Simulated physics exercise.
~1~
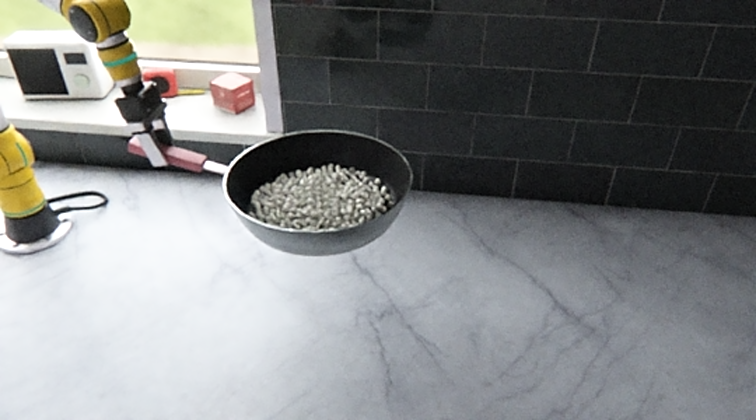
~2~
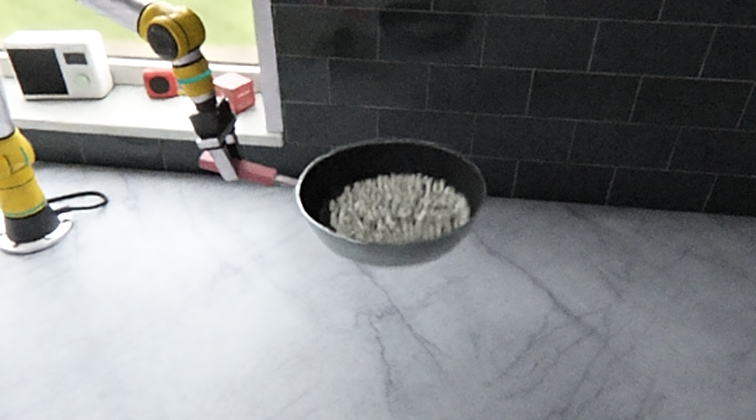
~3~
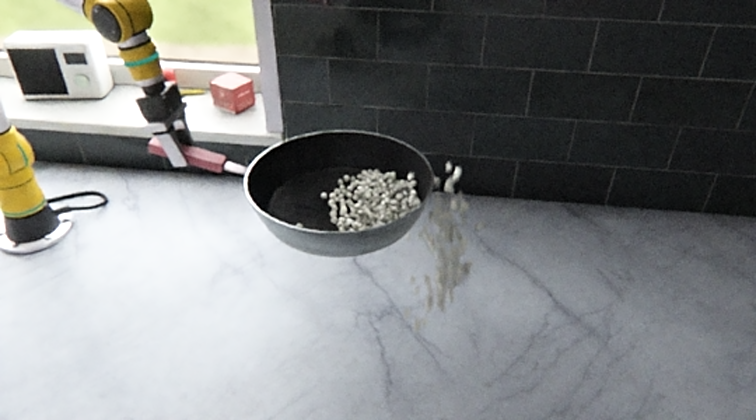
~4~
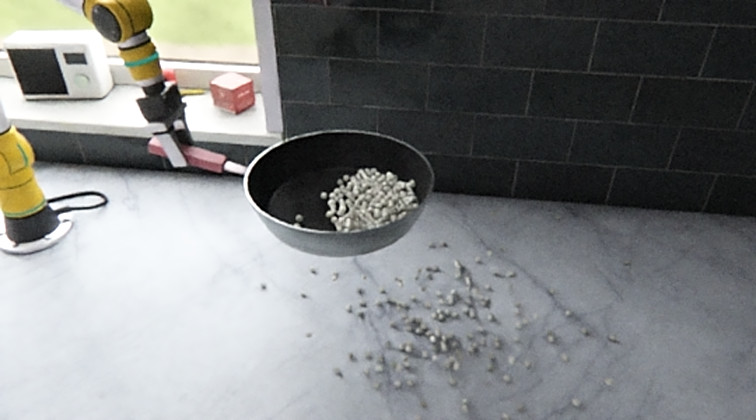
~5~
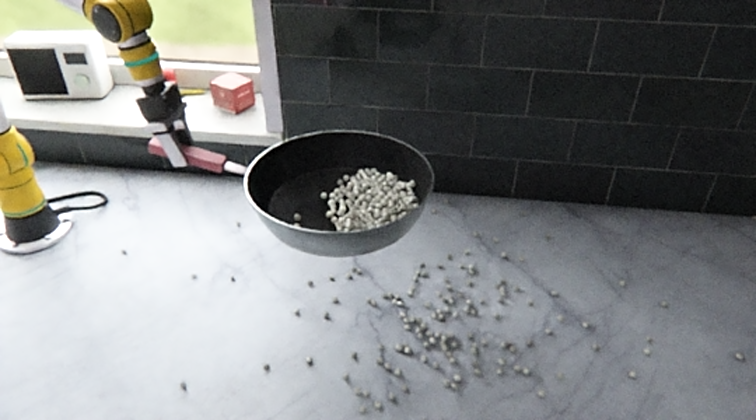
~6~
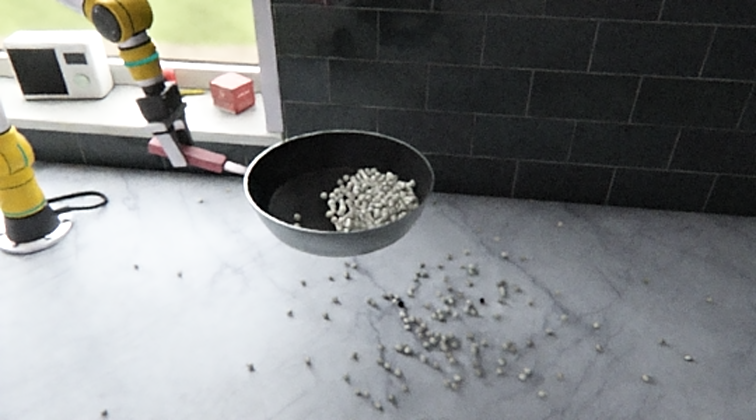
A robot arm jerks a frying pan right and back, scattering many beads across the counter.
